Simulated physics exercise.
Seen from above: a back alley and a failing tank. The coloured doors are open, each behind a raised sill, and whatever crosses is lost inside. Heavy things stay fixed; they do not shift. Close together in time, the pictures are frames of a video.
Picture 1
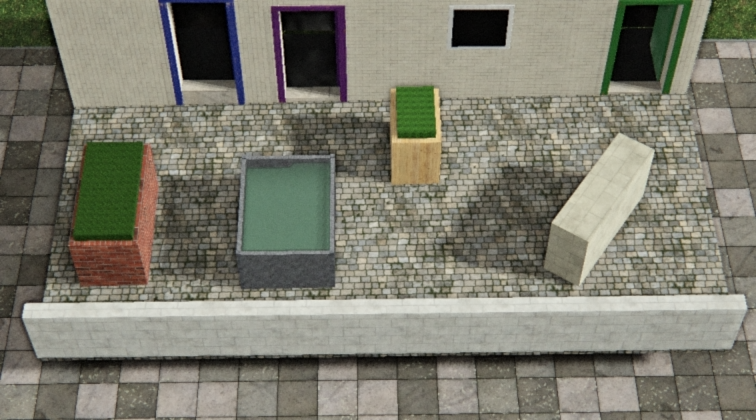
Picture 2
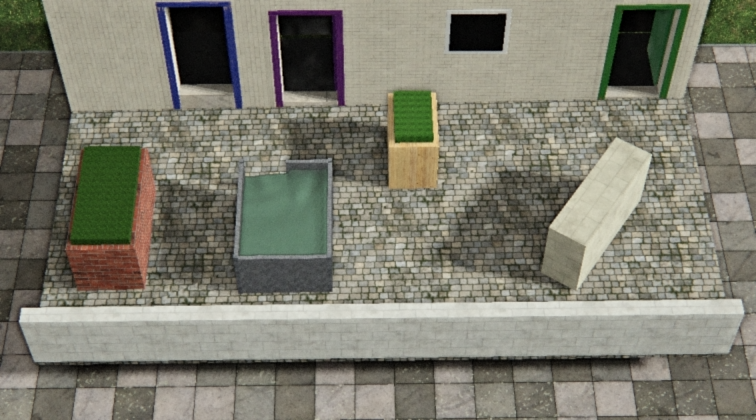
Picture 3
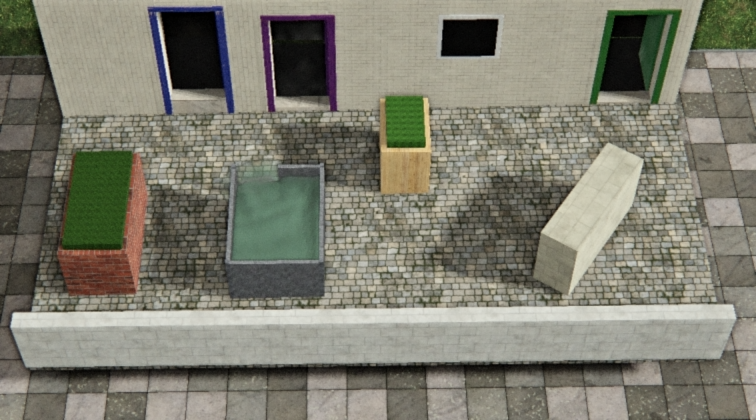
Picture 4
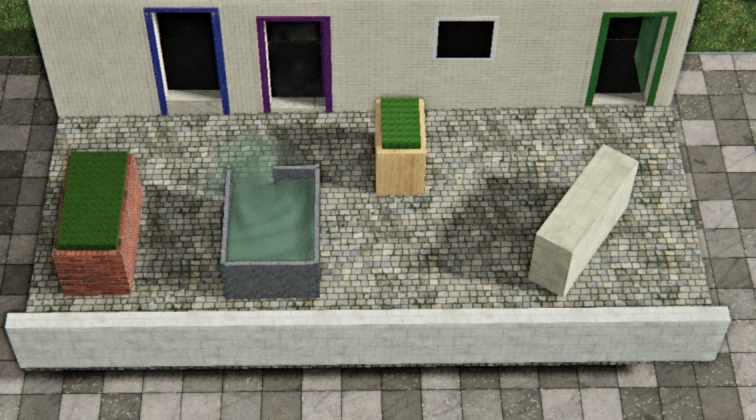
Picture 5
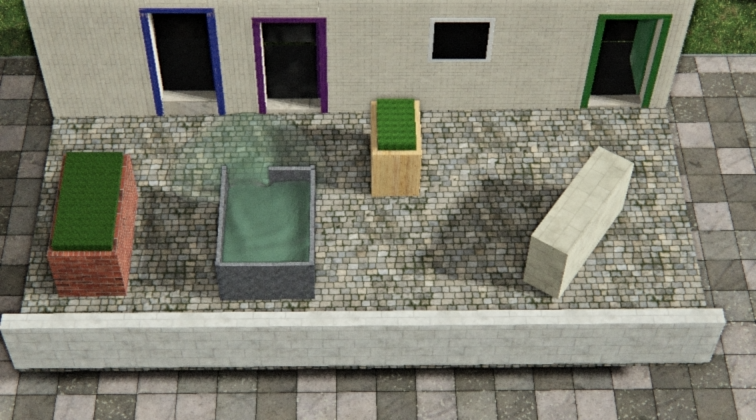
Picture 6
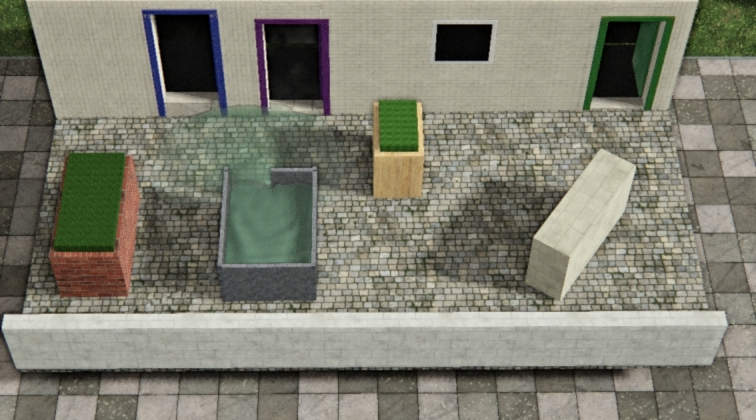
A pale brick building with blue, purple and green doorways and a small window backs a cobbled alley, seen from high above. A grass-topped red brick block stands left, beside a grey tank of green water, with a grass-topped wooden box, a slanting pale block and a low white wall beyond or around them. Water pours from the tank's far side and spreads over the cobbles towards the doorways, as the view drifts slightly.
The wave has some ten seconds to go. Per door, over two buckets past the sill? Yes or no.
Blue door no, purple door yes, green door no.
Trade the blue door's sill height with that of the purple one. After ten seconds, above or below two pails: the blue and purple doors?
Blue overshoots and purple falls short.
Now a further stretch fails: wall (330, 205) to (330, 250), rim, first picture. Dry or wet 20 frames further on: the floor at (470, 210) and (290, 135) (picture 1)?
In order - first: Drenched, second: Not reached.
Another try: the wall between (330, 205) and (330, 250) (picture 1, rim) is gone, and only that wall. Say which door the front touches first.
The green-painted one.
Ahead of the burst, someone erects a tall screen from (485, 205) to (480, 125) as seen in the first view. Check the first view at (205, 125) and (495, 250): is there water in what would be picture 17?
First spot submerged, second spot parched.
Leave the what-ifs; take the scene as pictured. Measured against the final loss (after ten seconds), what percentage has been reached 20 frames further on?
My figure is about 45 in a hundred.
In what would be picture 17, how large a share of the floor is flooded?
20 %, roughly.
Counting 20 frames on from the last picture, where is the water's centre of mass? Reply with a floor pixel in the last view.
Around pixel (270, 191) of the last picture.
A moment on, water covers 20 % of the floor; the blue door wet at the sill, nothing in, the purple door over two buckets in, the green door not reached.
Next, water covers 20 % of the floor; the blue door wet at the sill, nothing in, the purple door far over two buckets in, the green door not reached.
Then, water covers 30 % of the floor; the blue door wet at the sill, nothing in, the purple door far over two buckets in, the green door not reached.
Later, water covers 45 % of the floor; the blue door wet at the sill, nothing in, the purple door far over two buckets in, the green door wet at the sill, nothing in.
In the end, water covers 50 % of the floor; the blue door wet at the sill, nothing in, the purple door far over two buckets in, the green door wet at the sill, nothing in.
